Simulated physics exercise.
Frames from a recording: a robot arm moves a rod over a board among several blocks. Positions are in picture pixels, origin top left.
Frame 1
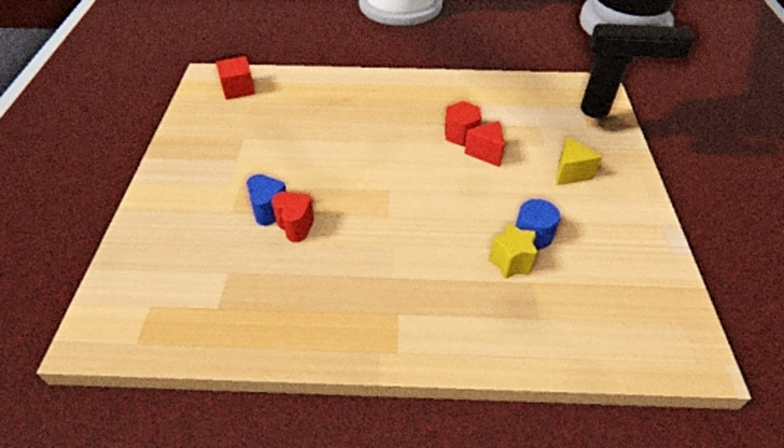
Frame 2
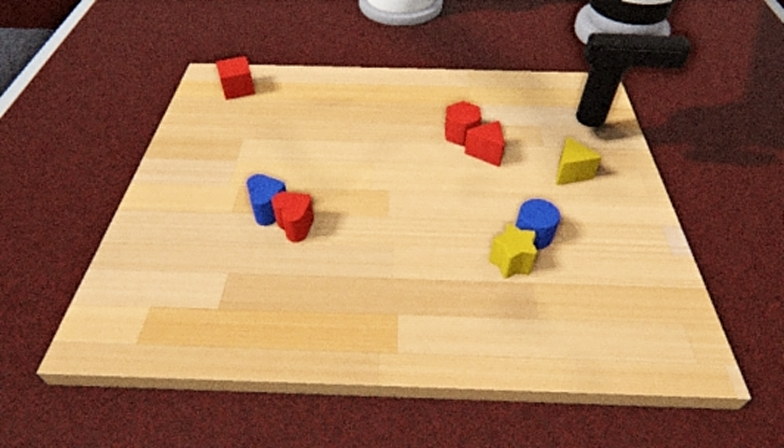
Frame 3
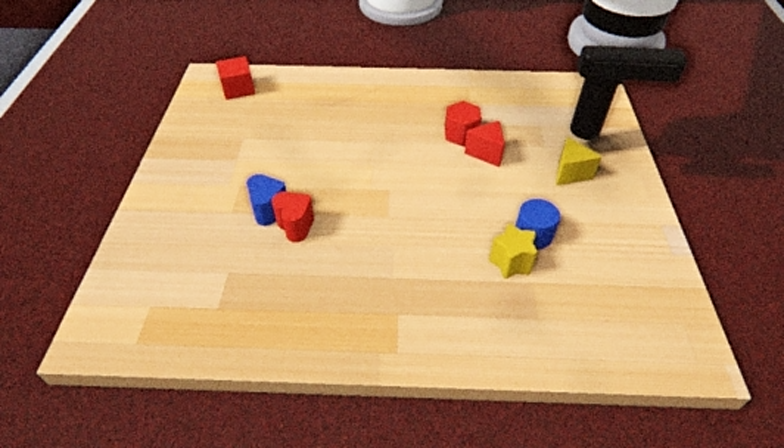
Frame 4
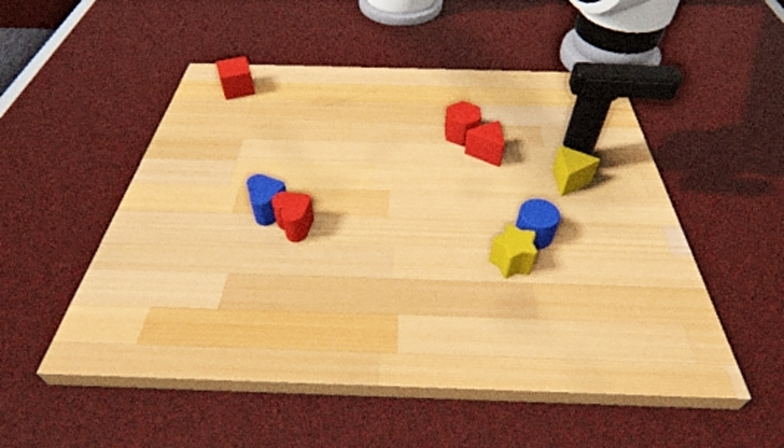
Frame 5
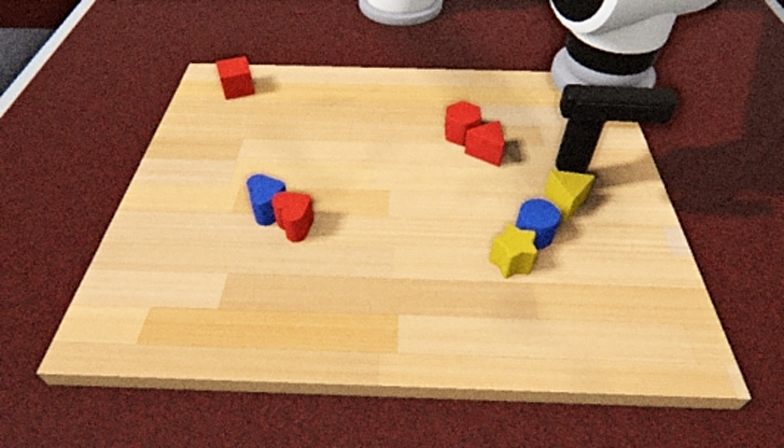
A robot arm moved its black rod down the right side of a wooden board with red, blue and yellow blocks, and pushed the yellow triangular block up close to the blue round one.
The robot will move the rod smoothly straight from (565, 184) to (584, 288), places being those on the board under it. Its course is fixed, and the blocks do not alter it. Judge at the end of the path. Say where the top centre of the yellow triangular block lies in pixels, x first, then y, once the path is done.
It is going to be at (577, 290).
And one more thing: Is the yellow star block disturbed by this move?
That block remains where it is.
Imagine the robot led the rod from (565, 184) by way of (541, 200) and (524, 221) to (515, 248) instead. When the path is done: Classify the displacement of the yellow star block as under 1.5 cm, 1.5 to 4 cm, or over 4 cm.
Distance: 1.5 to 4 cm.
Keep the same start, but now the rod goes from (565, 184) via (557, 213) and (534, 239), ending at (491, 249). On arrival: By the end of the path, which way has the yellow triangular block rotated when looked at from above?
From the top, the block rotates counterclockwise.
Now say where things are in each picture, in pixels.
The first picture shows rod tip at (594, 111); block tops, yellow star block at (517, 240); blue round block at (540, 212); yellow triangular block at (578, 151).
The second picture shows rod at (590, 120); blocks unchanged.
The third picture shows rod at (584, 132); blocks unchanged.
The fourth picture shows rod at (578, 147); yellow triangular block at (576, 159).
The fifth picture shows rod at (571, 167); yellow star block at (517, 240); blue round block at (540, 212); yellow triangular block at (573, 181).
What follows on the original path. One third of the way, rod at (576, 200); yellow triangular block at (576, 215).
Two thirds of the way, rod at (583, 235); blue round block at (538, 214); yellow triangular block at (576, 253), turned 35° clockwise.
At the end, rod at (591, 273); yellow star block in place; blue round block at (538, 214); yellow triangular block at (577, 290), turned 45° clockwise.
